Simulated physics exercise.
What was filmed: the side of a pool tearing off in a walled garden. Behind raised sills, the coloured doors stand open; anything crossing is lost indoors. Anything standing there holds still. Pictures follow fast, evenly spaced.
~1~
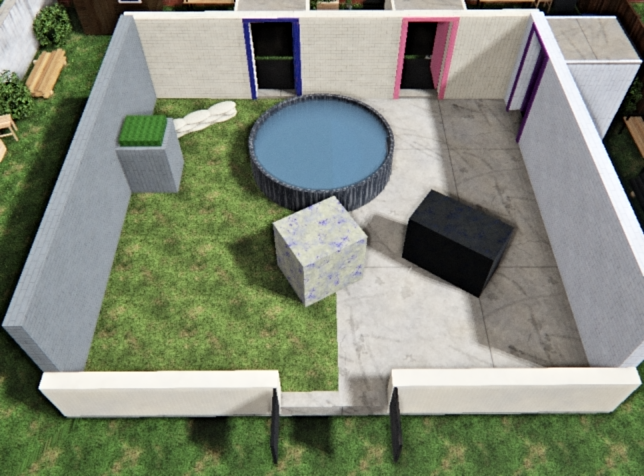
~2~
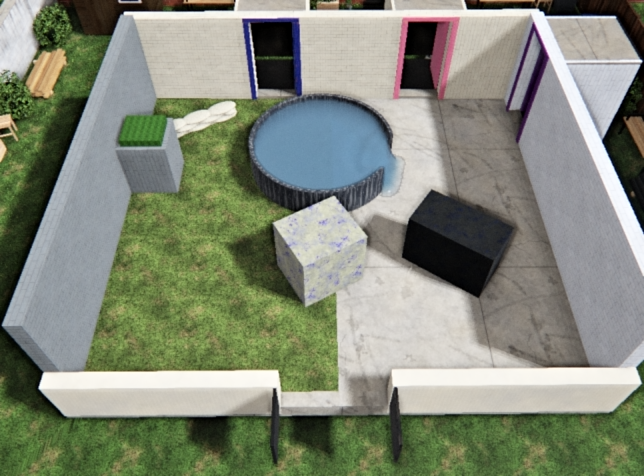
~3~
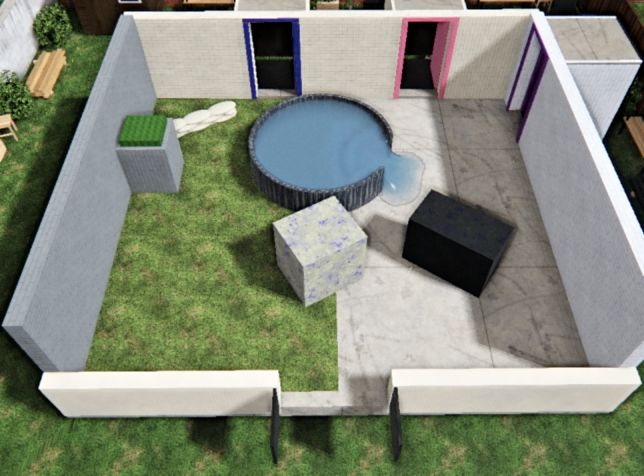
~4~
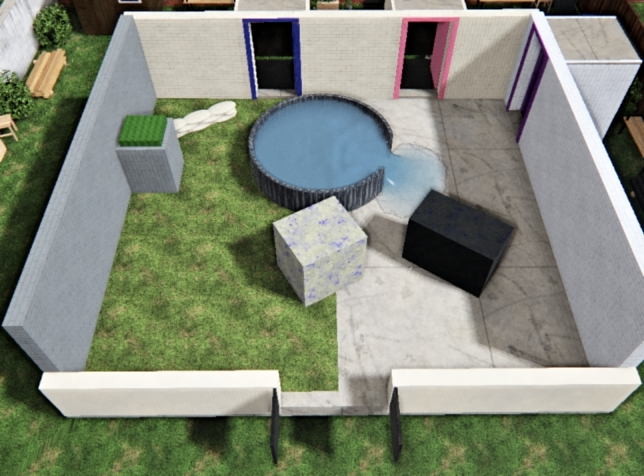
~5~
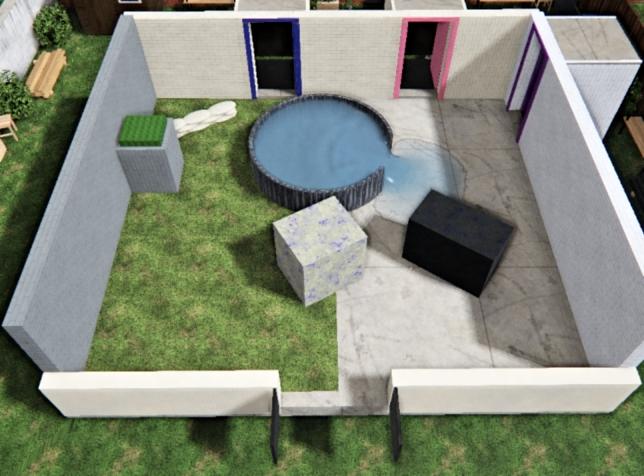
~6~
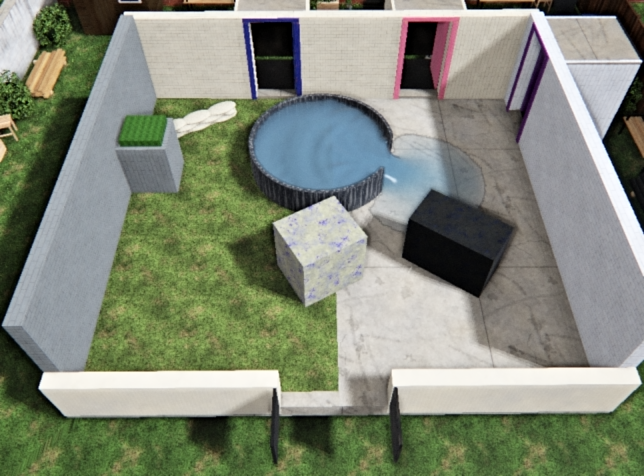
In a walled garden, a round pool's side tears open and water spreads right.
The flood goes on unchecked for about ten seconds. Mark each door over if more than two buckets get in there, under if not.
Pink door: Under, blue door: Under, purple door: Over.
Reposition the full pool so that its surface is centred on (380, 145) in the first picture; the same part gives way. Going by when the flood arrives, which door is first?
The door meant here is the door marked purple.
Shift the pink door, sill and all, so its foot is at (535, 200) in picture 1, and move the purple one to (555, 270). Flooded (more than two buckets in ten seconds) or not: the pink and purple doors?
I'd put the pink door as over and the purple door as over.
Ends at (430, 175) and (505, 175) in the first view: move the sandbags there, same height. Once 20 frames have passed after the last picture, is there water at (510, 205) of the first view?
Submerged.
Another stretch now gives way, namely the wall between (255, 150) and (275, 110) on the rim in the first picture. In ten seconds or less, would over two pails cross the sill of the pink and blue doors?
Note - pink door: Below threshold; blue door: Above threshold.
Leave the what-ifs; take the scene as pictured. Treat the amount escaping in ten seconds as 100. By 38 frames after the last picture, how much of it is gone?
Estimate: 45 %.
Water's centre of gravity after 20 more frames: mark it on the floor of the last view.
Around pixel (393, 183).
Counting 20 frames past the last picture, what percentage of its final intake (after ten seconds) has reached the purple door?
By my reckoning, 30 percent.
A moment on, water covers 20 % of the floor; the pink door not reached, the blue door not reached, the purple door not reached.
Next, water covers 25 % of the floor; the pink door not reached, the blue door not reached, the purple door under two buckets in.
Then, water covers 30 % of the floor; the pink door wet at the sill, nothing in, the blue door not reached, the purple door over two buckets in.
Later, water covers 55 % of the floor; the pink door wet at the sill, nothing in, the blue door not reached, the purple door over two buckets in.
In the end, water covers 75 % of the floor; the pink door wet at the sill, nothing in, the blue door wet at the sill, nothing in, the purple door far over two buckets in.
